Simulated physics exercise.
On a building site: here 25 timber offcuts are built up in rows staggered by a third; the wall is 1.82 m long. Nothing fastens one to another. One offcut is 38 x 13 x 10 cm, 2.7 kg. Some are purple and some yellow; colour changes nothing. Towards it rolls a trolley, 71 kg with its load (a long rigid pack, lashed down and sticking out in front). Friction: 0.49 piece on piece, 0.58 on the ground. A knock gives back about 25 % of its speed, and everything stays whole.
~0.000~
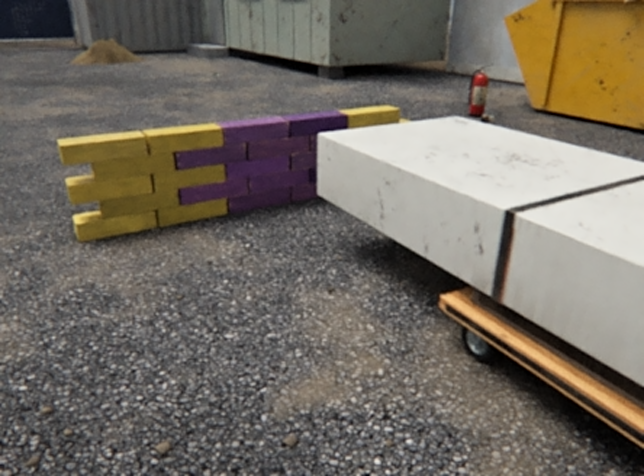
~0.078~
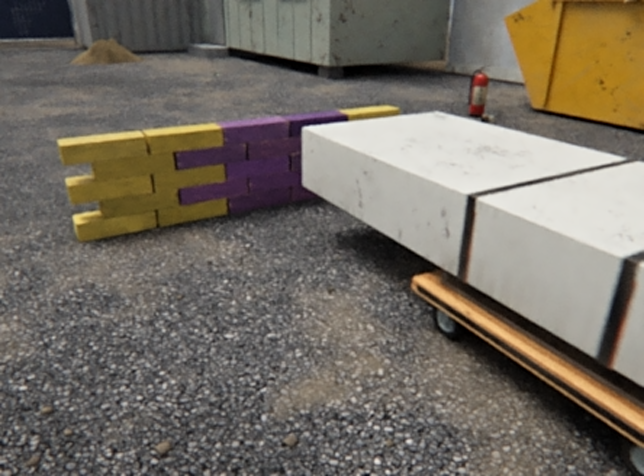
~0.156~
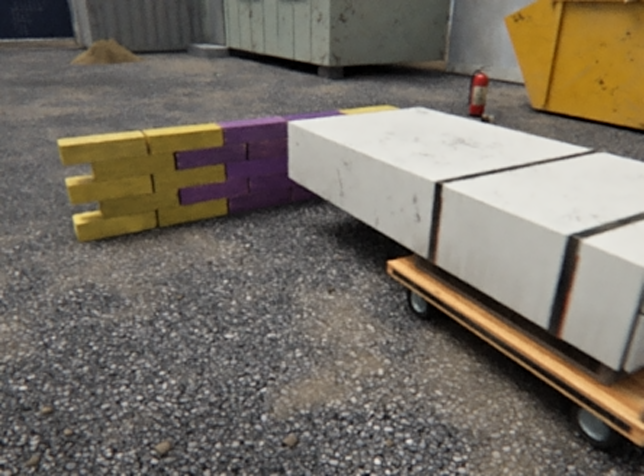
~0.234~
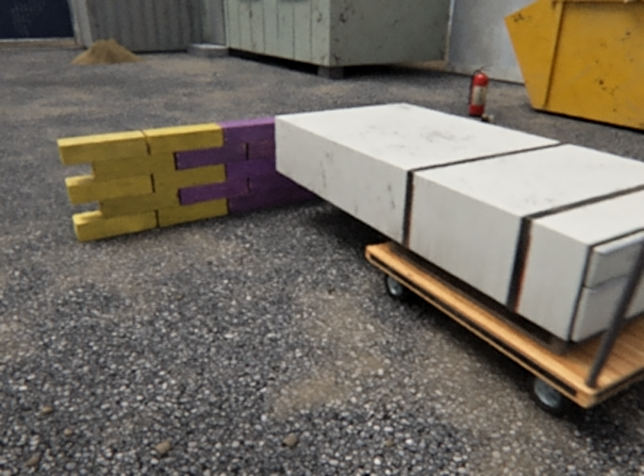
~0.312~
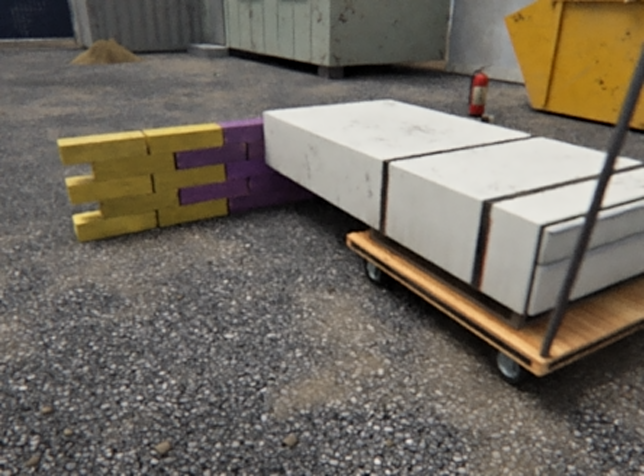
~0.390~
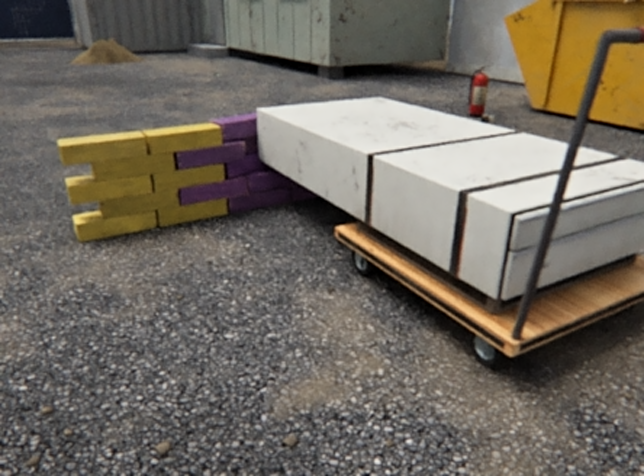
The footage shows a wooden trolley carrying a long, white, strapped block leftward across gravel towards a low wall of yellow and purple pieces; the block's overhanging front end meets the purple section, and several pieces shift slightly.
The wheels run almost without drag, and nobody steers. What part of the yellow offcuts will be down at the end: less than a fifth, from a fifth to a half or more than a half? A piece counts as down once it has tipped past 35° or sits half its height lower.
It comes to from a fifth to a half.
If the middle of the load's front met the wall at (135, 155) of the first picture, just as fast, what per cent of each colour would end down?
Then yellow 50, purple 10 per cent.
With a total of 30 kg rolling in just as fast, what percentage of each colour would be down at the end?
Then yellow 30, purple 70 per cent.
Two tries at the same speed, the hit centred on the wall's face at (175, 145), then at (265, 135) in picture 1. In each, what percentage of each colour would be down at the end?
Yellow 50 then 30, purple 50 then 80 per cent.
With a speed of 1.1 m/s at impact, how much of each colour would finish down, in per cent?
Then yellow 40, purple 80 per cent.
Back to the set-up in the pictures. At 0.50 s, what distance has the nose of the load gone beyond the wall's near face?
About 20 cm past it.
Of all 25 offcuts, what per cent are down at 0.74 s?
At that moment 40 per cent.
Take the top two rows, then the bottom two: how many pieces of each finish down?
Top 8, bottom 3.
Around 0.50 s, load 22 cm past the wall's line, still rolling; 3 of the 13 yellow offcuts down (7 of 25 in all colours); top yellow offcut tipped 16°, 7 cm lower; top purple offcut tipped 14°, 6 cm lower.
Around 0.74 s, load 50 cm past the wall's line, still rolling; 3 of the 13 yellow offcuts down (10 of 25 in all colours); top yellow offcut tipped 9°, 31 cm lower; top purple offcut on its side.
Around 1.38 s, load 1.11 m past the wall's line, still rolling; 5 of the 13 yellow offcuts down (14 of 25 in all colours); top yellow offcut 39 cm lower; top purple offcut on its side.
Finally (2.7 s), load 1.24 m past the wall's line, stopped; 5 of the 13 yellow offcuts down (14 of 25 in all colours); top yellow offcut 39 cm lower; top purple offcut on its side. That is 38 per cent. Seen by the last camera, middles, top yellow offcut near (300, 137), top purple offcut near (226, 141).
